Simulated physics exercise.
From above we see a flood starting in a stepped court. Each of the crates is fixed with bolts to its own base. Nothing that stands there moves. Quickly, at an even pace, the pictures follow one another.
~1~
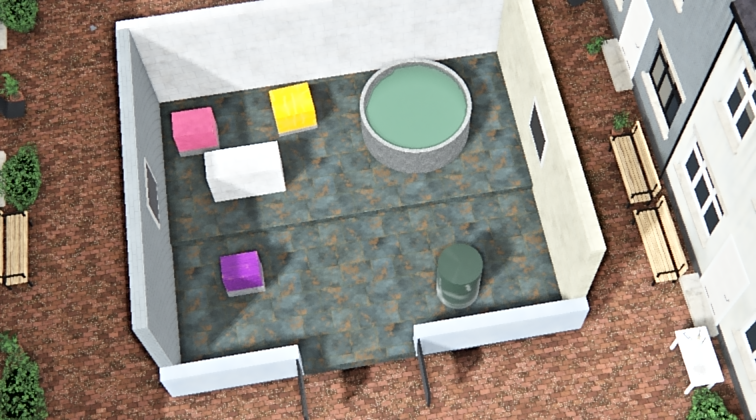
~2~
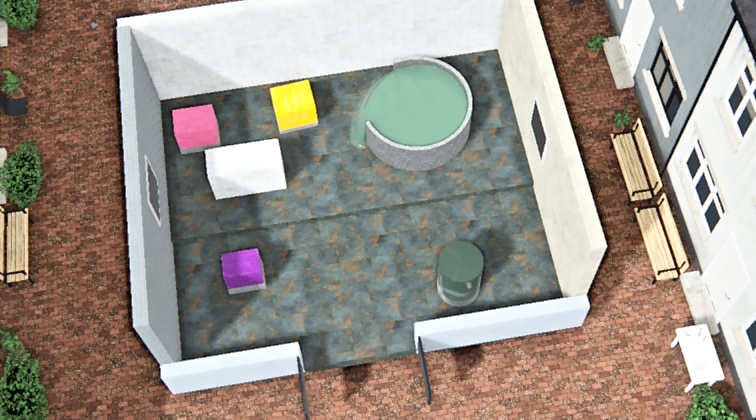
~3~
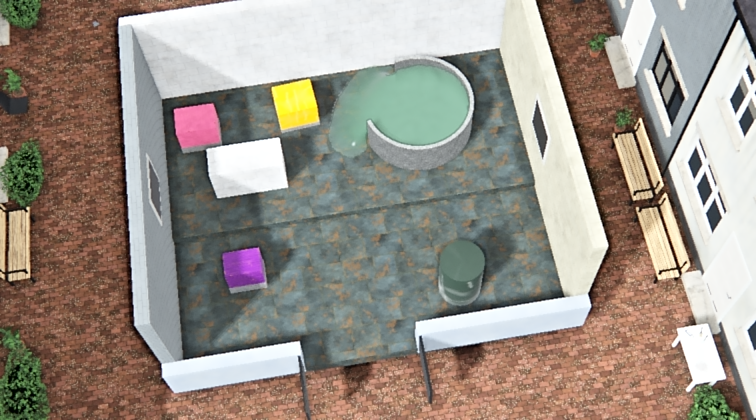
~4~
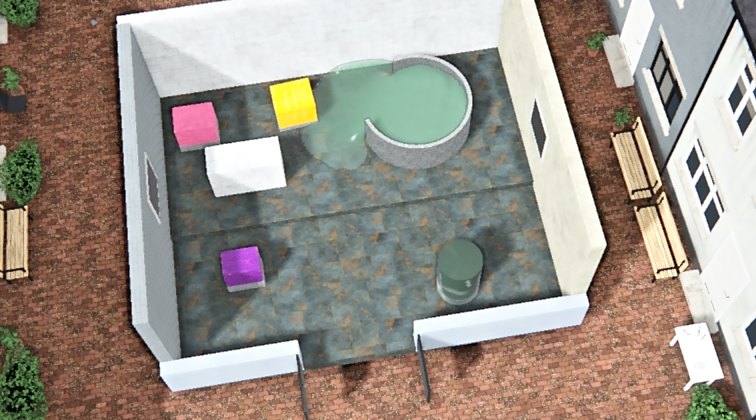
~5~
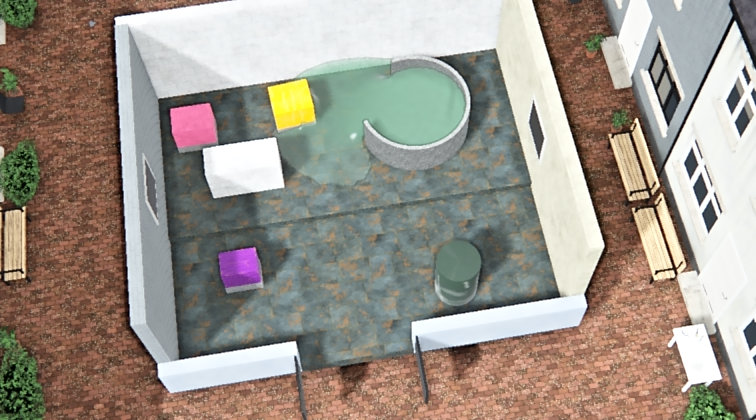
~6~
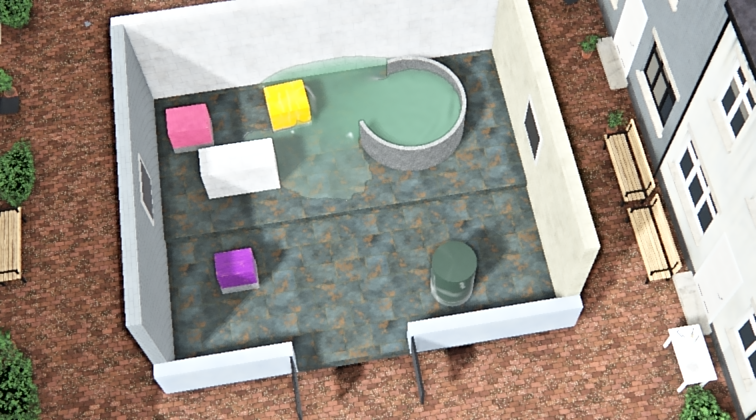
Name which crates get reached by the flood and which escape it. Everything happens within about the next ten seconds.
In order: The purple crate will not be reached; the yellow crate will be reached; the pink crate will be reached.
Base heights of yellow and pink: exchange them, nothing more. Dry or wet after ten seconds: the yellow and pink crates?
Yellow: Is reached; pink: Is reached.
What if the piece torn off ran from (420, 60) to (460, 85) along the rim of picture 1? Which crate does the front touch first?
The yellow one.
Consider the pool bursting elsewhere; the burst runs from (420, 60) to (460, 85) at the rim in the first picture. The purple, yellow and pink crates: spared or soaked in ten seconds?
Here's how it goes: The purple crate is left untouched, the yellow crate is swamped, and the pink crate is left untouched.
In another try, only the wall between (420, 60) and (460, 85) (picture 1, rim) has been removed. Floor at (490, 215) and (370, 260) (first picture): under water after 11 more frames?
Inundated, then untouched.
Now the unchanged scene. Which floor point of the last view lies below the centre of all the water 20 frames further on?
Near pixel (311, 144).
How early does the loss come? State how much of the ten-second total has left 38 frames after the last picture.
Note - share reached: 40 %.
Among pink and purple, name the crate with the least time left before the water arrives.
I'd go with the pink crate.
A moment on, water covers 25 % of the floor; the purple crate not reached, the yellow crate water round its plinth, the pink crate water round its plinth.
Next, water covers 35 % of the floor; the purple crate water round its plinth, the yellow crate water round its plinth, the pink crate water round its plinth.
Then, water covers 65 % of the floor; the purple crate water round its plinth, the yellow crate water round its plinth, the pink crate water round its plinth.
Later, water covers 85 % of the floor; the purple crate water round its plinth, the yellow crate water round its plinth, the pink crate water round its plinth.
In the end, water covers 95 % of the floor; the purple crate stayed above the water, the yellow crate was topped, the pink crate was topped.
